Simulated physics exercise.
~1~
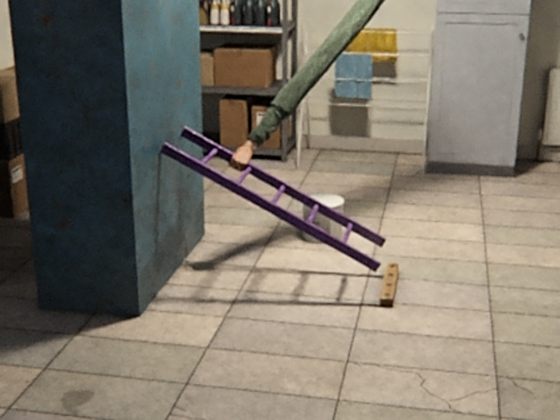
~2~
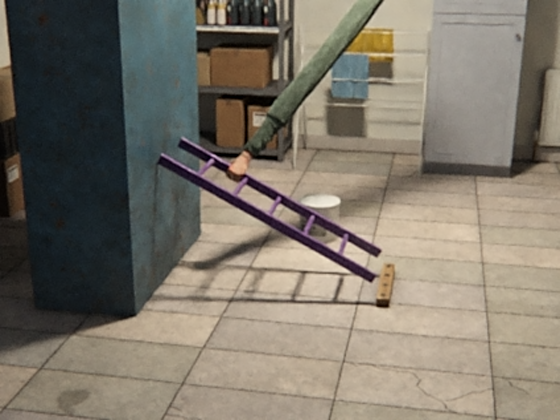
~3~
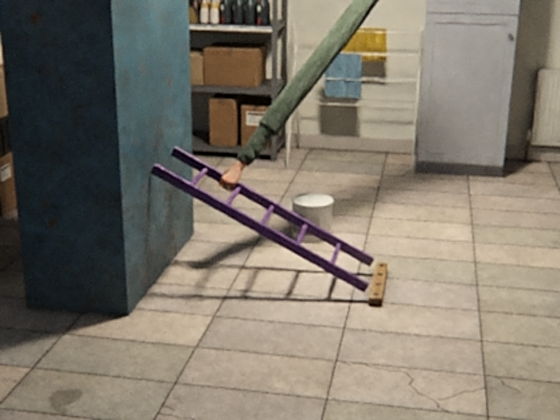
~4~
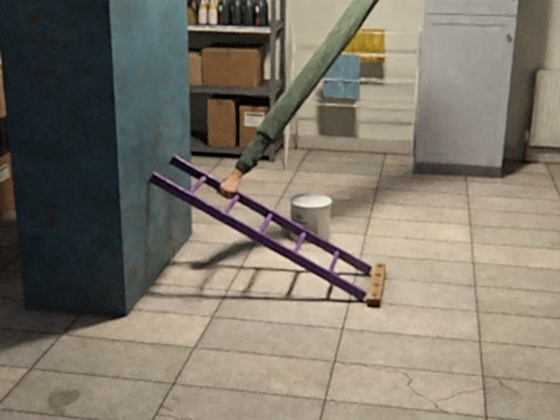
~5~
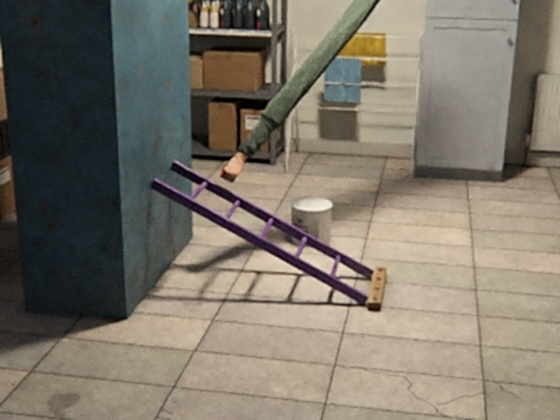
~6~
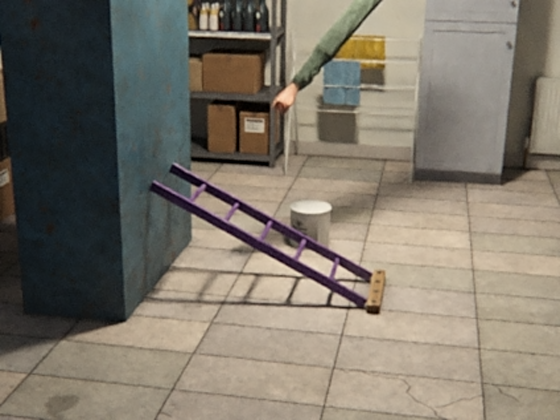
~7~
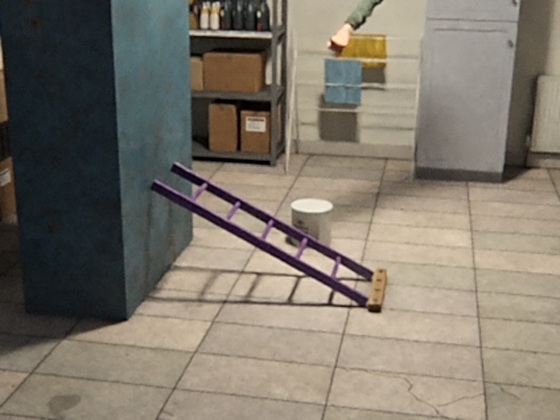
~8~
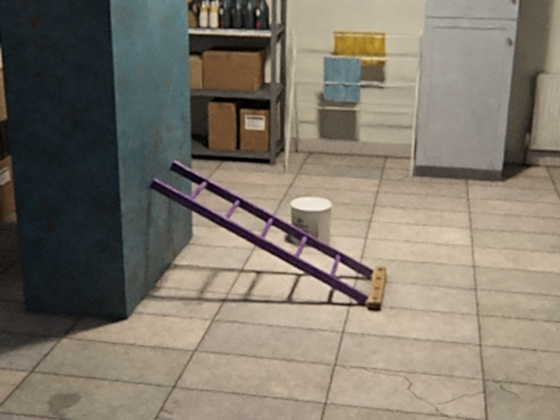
In a tiled storage room, seen from slightly above by a gently swaying camera, a large blue pillar stands at the left. A hand in a green sleeve holds a purple ladder that slopes from the pillar down to the right, where its foot meets a wooden batten on the floor. A white pail sits behind it, with shelves of boxes and bottles, a drying rack and a grey cabinet further back. The hand lowers the ladder slightly against the pillar, lets go and withdraws toward the upper right. The ladder stays leaning, its foot at the batten, and nothing else moves.
